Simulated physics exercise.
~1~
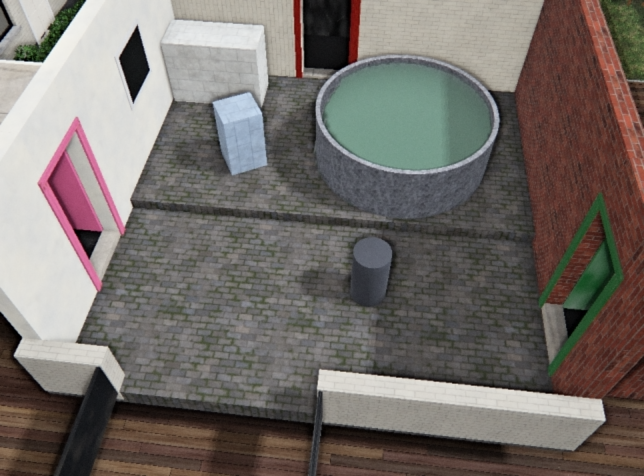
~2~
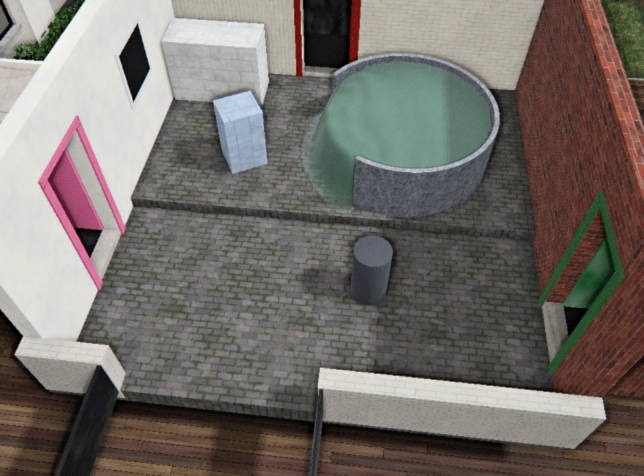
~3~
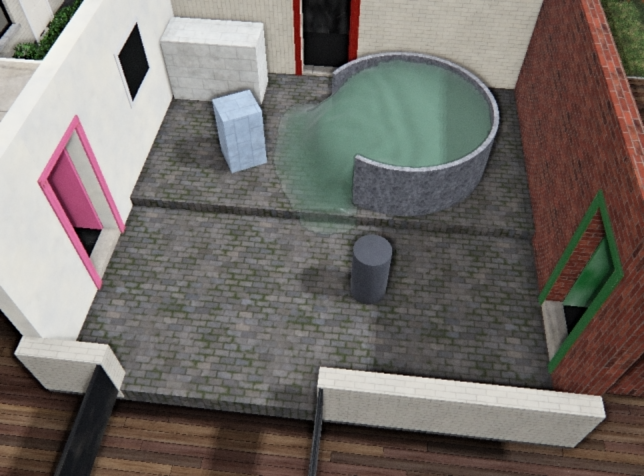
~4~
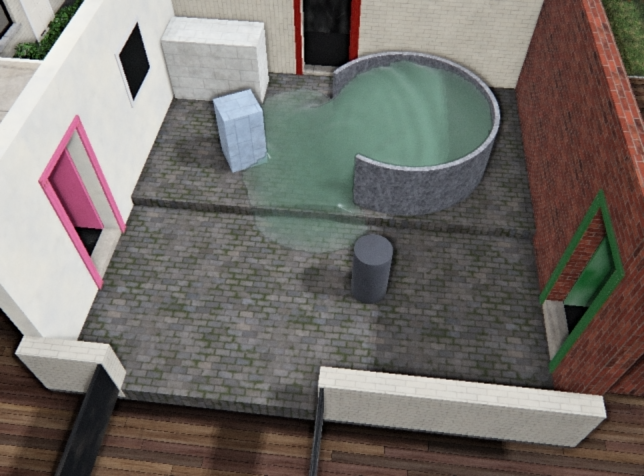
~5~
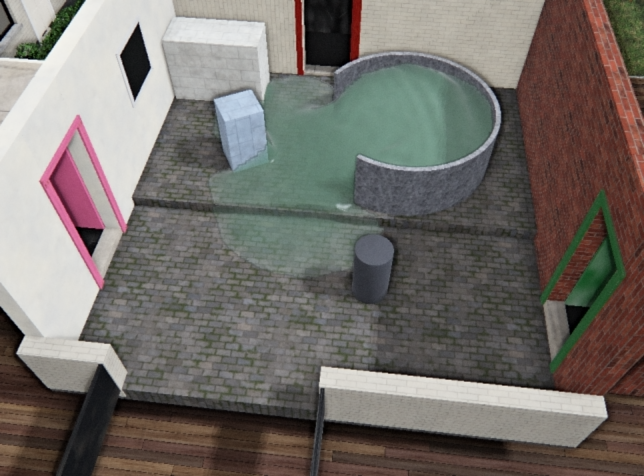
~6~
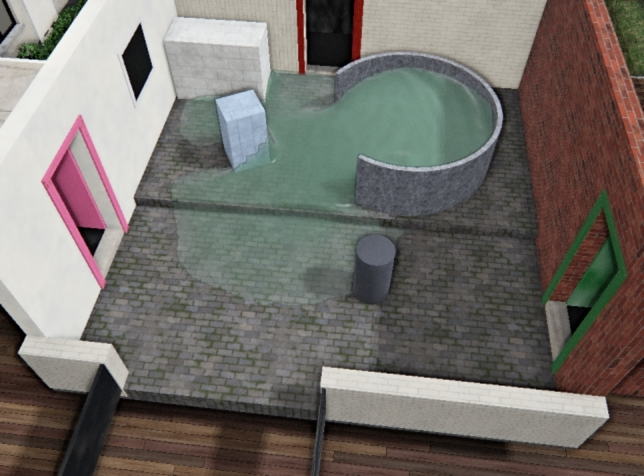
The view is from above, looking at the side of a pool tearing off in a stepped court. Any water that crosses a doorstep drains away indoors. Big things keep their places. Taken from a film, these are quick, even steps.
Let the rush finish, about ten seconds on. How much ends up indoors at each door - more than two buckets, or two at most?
My prediction: The pink door exceeds two buckets; the red door exceeds two buckets; the green door never exceeds two buckets.
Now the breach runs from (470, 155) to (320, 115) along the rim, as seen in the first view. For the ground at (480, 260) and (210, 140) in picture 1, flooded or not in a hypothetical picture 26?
Respectively: Drenched and parched.
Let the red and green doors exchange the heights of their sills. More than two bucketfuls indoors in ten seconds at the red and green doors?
The red door falls short of it, then the green door overshoots the limit.
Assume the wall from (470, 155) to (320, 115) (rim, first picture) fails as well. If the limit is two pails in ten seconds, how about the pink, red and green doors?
The pink door exceeds it, the red door falls short, and the green door exceeds it.
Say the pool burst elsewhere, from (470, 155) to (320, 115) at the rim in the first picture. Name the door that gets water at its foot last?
My answer is the door marked red.
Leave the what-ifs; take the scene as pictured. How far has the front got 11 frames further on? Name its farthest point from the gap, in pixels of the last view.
I'd say at around (70, 364).
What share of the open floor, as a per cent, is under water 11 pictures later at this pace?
Close to 55 in a hundred, I think.
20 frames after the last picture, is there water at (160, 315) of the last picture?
By then I'd expect it to be inundated.
A moment on, water covers 55 % of the floor; the pink door over two buckets in, the red door under two buckets in, the green door not reached.
Next, water covers 55 % of the floor; the pink door far over two buckets in, the red door under two buckets in, the green door not reached.
Then, water covers 60 % of the floor; the pink door far over two buckets in, the red door over two buckets in, the green door not reached.
Later, water covers 90 % of the floor; the pink door far over two buckets in, the red door over two buckets in, the green door wet at the sill, nothing in.
In the end, water covers 100 % of the floor; the pink door far over two buckets in, the red door over two buckets in, the green door wet at the sill, nothing in.
